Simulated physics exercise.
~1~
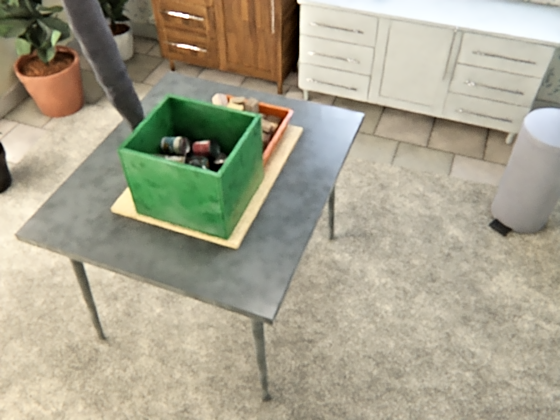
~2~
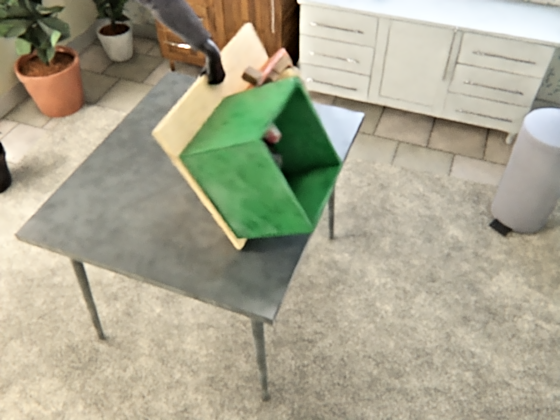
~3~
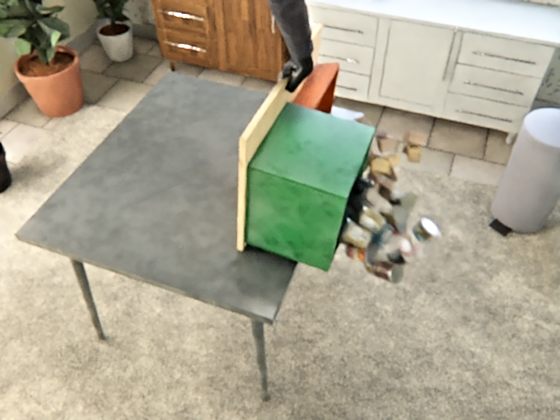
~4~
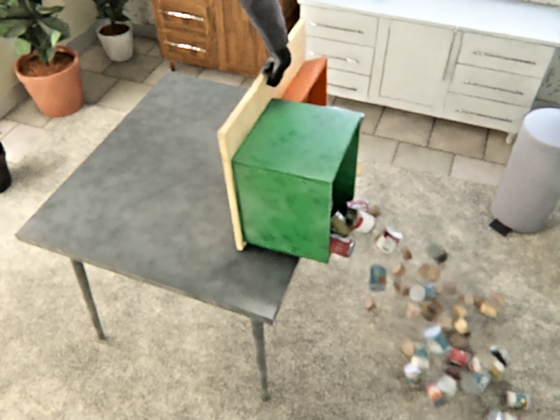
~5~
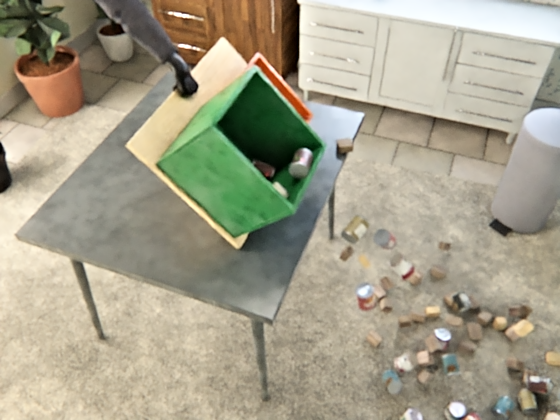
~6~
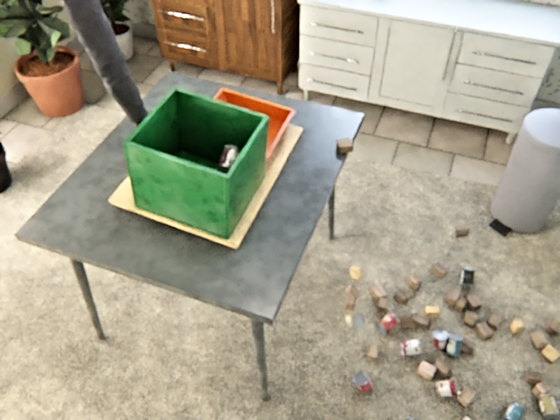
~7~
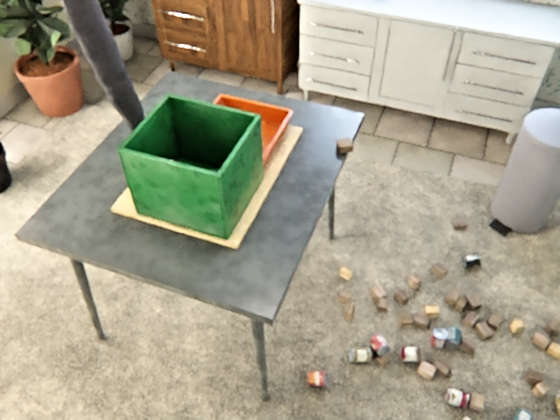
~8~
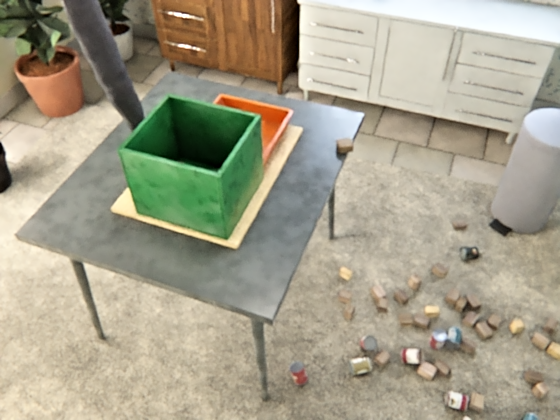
In a room with cabinets and potted plants, a dark arm tips a board holding a green box and an orange tray rightward on a table, spilling small tins and wooden blocks across the floor, then lowers it flat, leaving the scattered pieces on the carpet.
